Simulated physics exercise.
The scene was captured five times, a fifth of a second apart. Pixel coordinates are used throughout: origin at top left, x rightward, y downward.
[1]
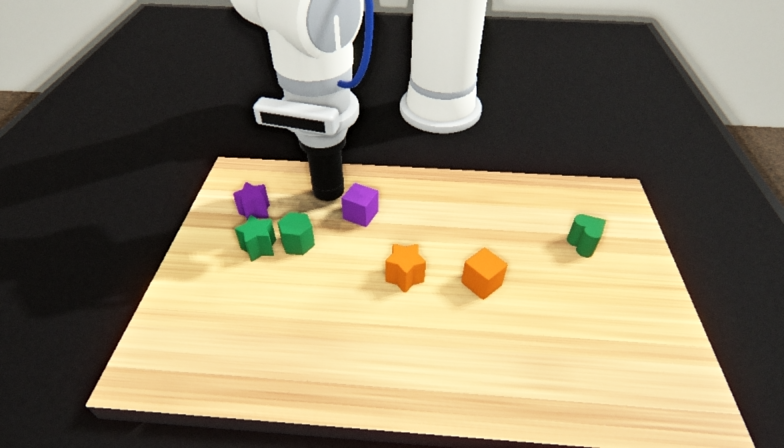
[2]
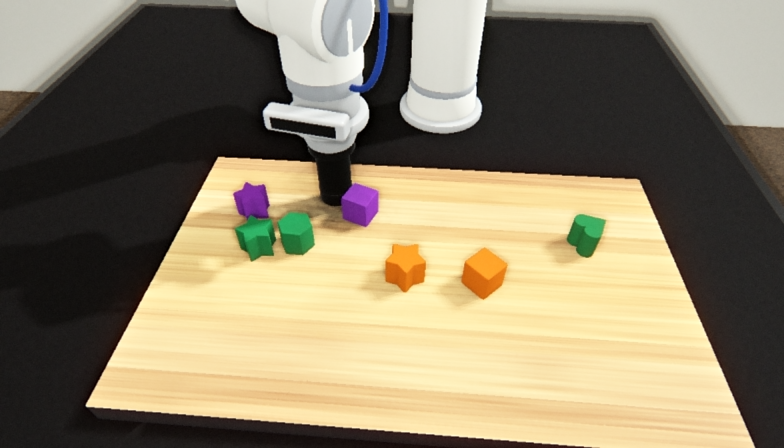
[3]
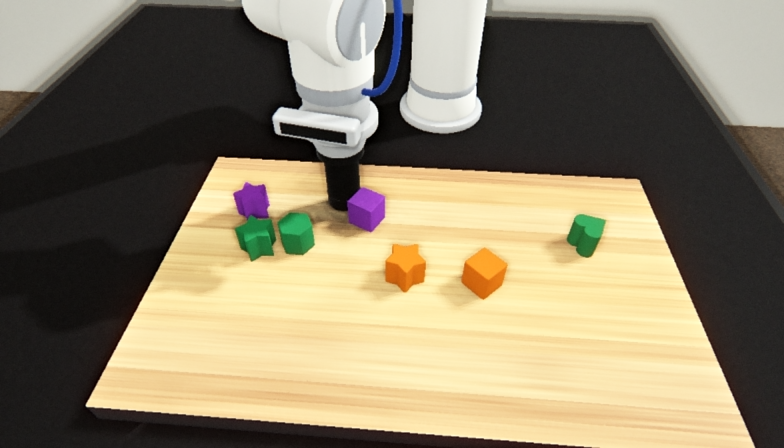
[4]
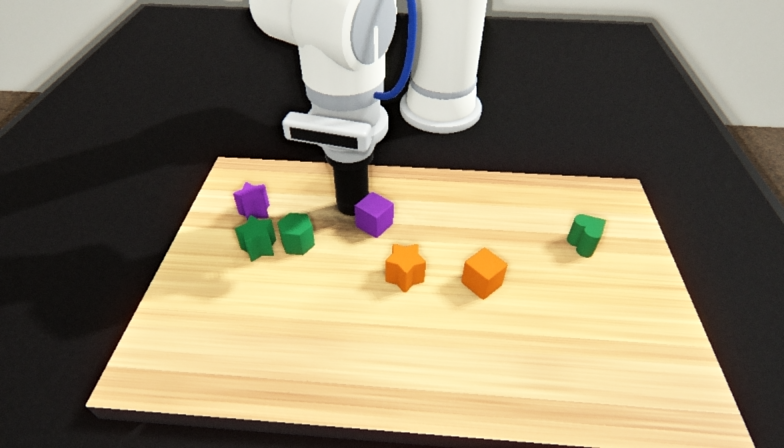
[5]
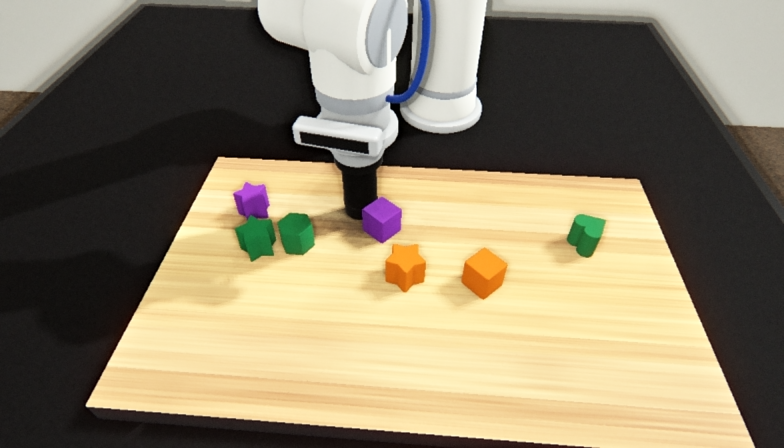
A robot arm moves right and pushes the purple cube slightly toward the orange star.
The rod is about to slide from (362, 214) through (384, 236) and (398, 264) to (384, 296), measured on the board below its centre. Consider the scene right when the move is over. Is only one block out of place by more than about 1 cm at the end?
No
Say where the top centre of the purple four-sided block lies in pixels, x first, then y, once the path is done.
It will likely be found at (433, 247).
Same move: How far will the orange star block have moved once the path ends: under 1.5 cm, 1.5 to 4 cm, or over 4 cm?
Travels over 4 cm.
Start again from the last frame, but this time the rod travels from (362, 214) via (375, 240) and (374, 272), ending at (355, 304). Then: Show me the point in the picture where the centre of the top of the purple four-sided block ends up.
Expect it around (412, 234).
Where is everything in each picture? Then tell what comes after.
In the first picture, tip of the rod at (329, 191), middles of tops, green hexagonal block at (294, 223), purple four-sided block at (360, 194), orange star block at (406, 256).
In the second picture, rod at (337, 196), nothing pushed.
In the third picture, rod at (345, 201), purple four-sided block at (367, 199).
In the fourth picture, rod at (353, 205), purple four-sided block at (374, 204).
In the fifth picture, rod at (361, 209), green hexagonal block at (294, 223), purple four-sided block at (382, 209), orange star block at (406, 256).
On the path given first. One third of the way, rod at (384, 232); purple four-sided block at (409, 231); orange star block at (407, 258).
Two thirds of the way, rod at (398, 260); purple four-sided block at (433, 247), turned 35° anticlockwise; orange star block at (411, 273), turned 30° clockwise.
At the end, rod at (383, 292); green hexagonal block unmoved; purple four-sided block at (433, 247), turned 40° anticlockwise; orange star block at (414, 299), turned 30° anticlockwise.
